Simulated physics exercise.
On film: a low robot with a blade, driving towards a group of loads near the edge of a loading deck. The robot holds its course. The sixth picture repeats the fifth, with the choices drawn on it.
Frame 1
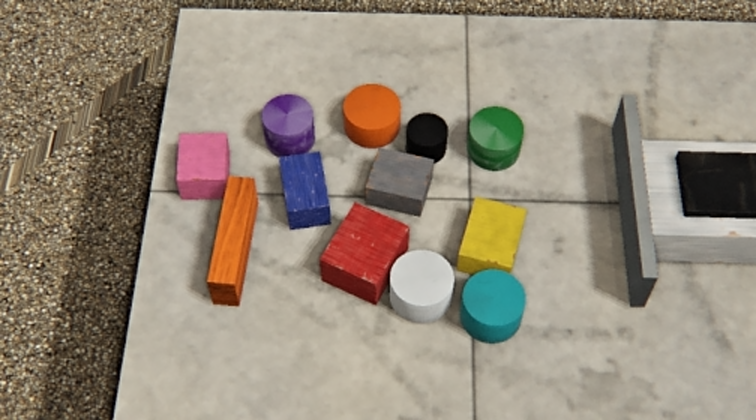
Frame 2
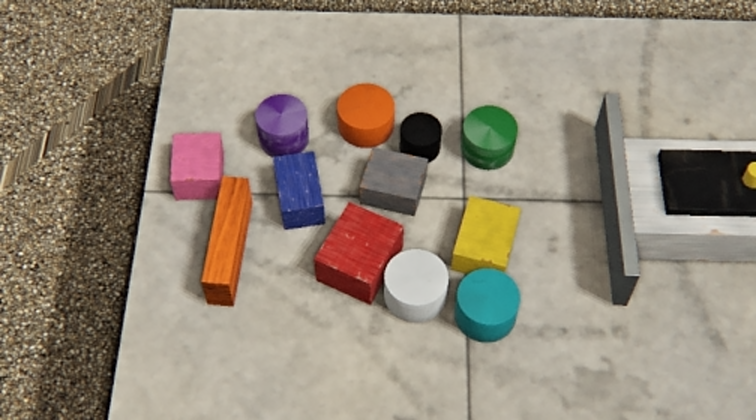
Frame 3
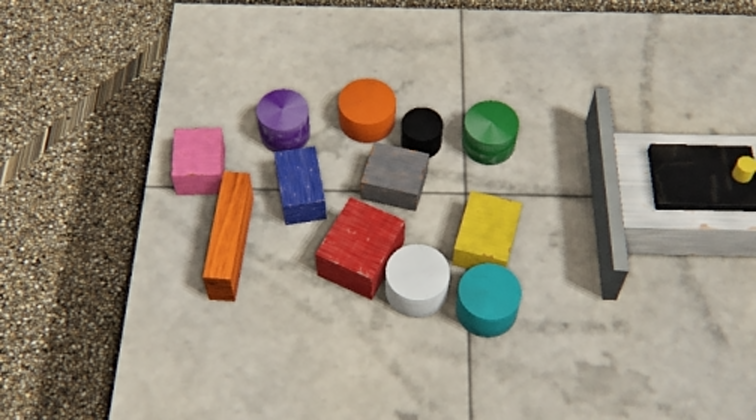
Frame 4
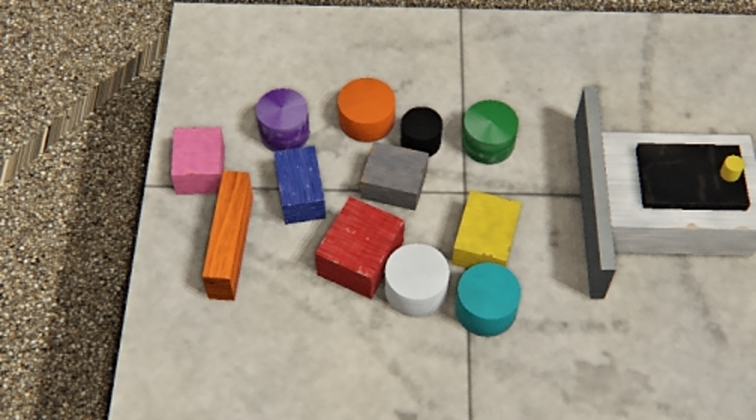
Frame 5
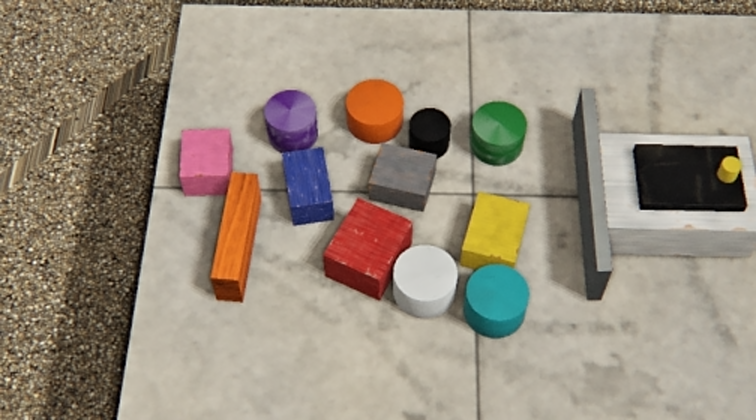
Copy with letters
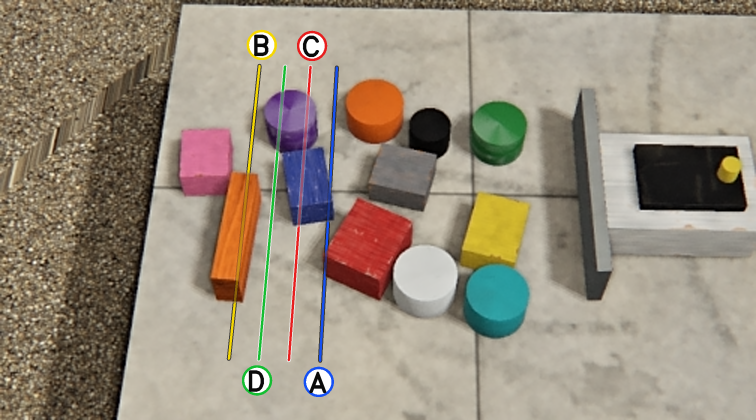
Low grey-bladed robot edging slowly left across a pale tiled deck towards a cluster of colourful blocks and cylinders standing still.
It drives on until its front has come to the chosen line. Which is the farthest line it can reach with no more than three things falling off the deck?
Line B.
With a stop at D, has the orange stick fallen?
Yes.
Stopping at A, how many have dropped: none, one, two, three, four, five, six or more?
By then, none.
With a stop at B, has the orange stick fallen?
Yes.
On the marked copy, A at (329, 202); B at (246, 200); C at (301, 202); D at (273, 201).
Following B. Soon after the start, robot (556, 174); turquoise canister (471, 318); orange canister (360, 106).
Later, robot (429, 171); pink crate (175, 154); orange stick (179, 238).
In the end, robot (331, 169); orange stick over the edge; pink crate over the edge; three fallen.
As for the rest, A is within the limit but short; C is within the limit but short; D is within the limit but short.
